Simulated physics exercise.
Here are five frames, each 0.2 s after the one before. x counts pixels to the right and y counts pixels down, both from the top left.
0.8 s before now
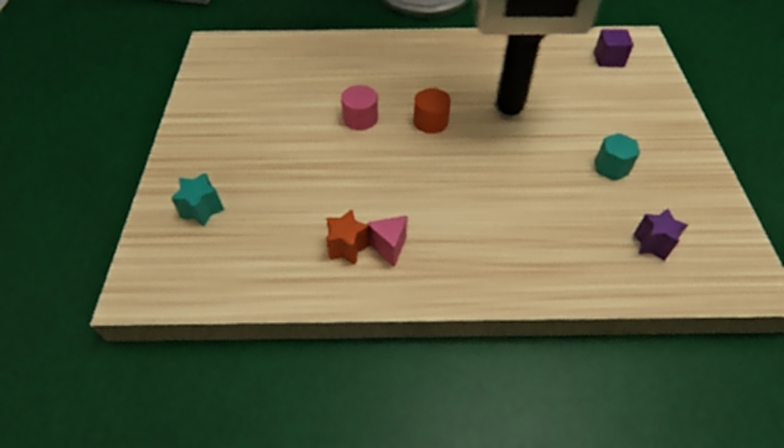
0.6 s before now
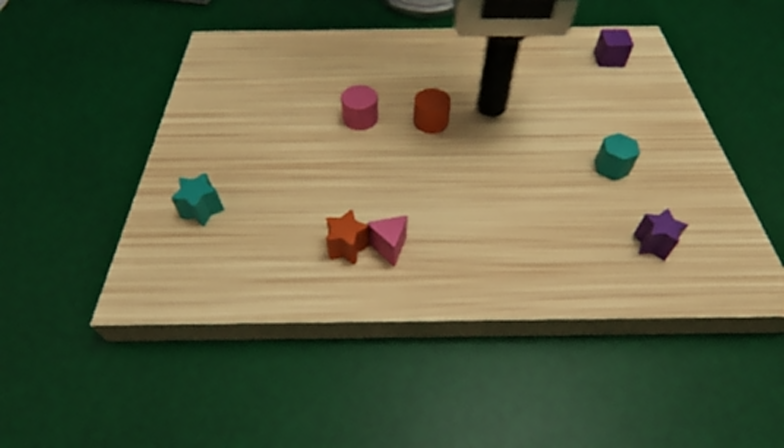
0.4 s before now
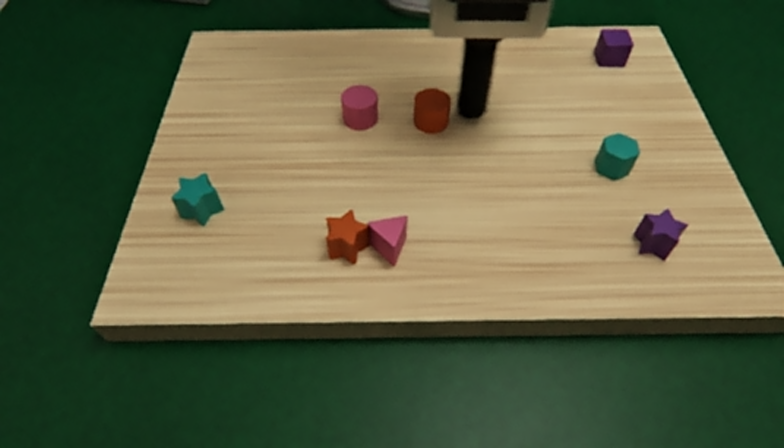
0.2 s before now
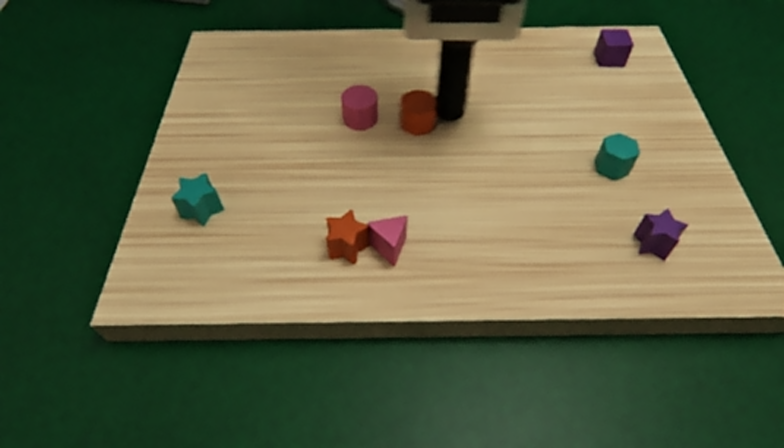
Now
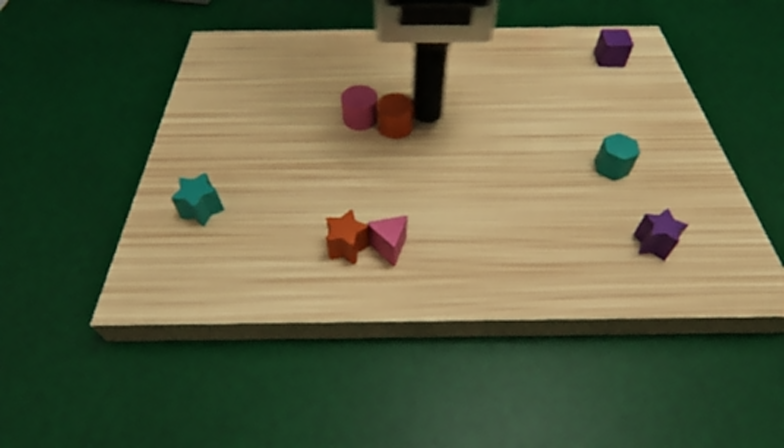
The clip shows a black rod moving left above a wooden board scattered with small colored blocks; it reaches the orange disc and pushes it a short way left, up beside the pink disc, while the other blocks stay still.
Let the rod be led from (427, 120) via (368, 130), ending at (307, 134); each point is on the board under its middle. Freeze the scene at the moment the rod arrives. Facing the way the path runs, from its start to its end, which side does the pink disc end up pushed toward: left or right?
Off to the right side.
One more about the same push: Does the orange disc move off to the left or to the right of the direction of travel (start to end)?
Answer: Leftward.
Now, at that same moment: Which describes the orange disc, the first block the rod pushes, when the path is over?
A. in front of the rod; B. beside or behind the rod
It's B.
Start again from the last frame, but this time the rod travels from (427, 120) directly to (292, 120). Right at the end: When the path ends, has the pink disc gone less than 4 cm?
I expect not.
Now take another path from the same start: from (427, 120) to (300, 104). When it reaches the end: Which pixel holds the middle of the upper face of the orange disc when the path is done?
Its top middle will sit at (359, 114).
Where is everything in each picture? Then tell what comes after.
Rod tip (510, 106); block tops, pink disc (359, 96); orange disc (433, 100), in the first picture.
Rod (491, 108); blocks unchanged, in the second picture.
Rod (471, 110); blocks unchanged, in the third picture.
Rod (450, 112); orange disc (419, 101), in the fourth picture.
Rod (427, 114); pink disc (359, 96); orange disc (395, 104), in the fifth picture.
What follows on the original path. One third of the way, rod (387, 121); pink disc (338, 95); orange disc (356, 117).
Two thirds of the way, rod (347, 126); pink disc (327, 92); orange disc (320, 129).
At the end, rod (306, 128); pink disc (318, 89); orange disc (300, 137).
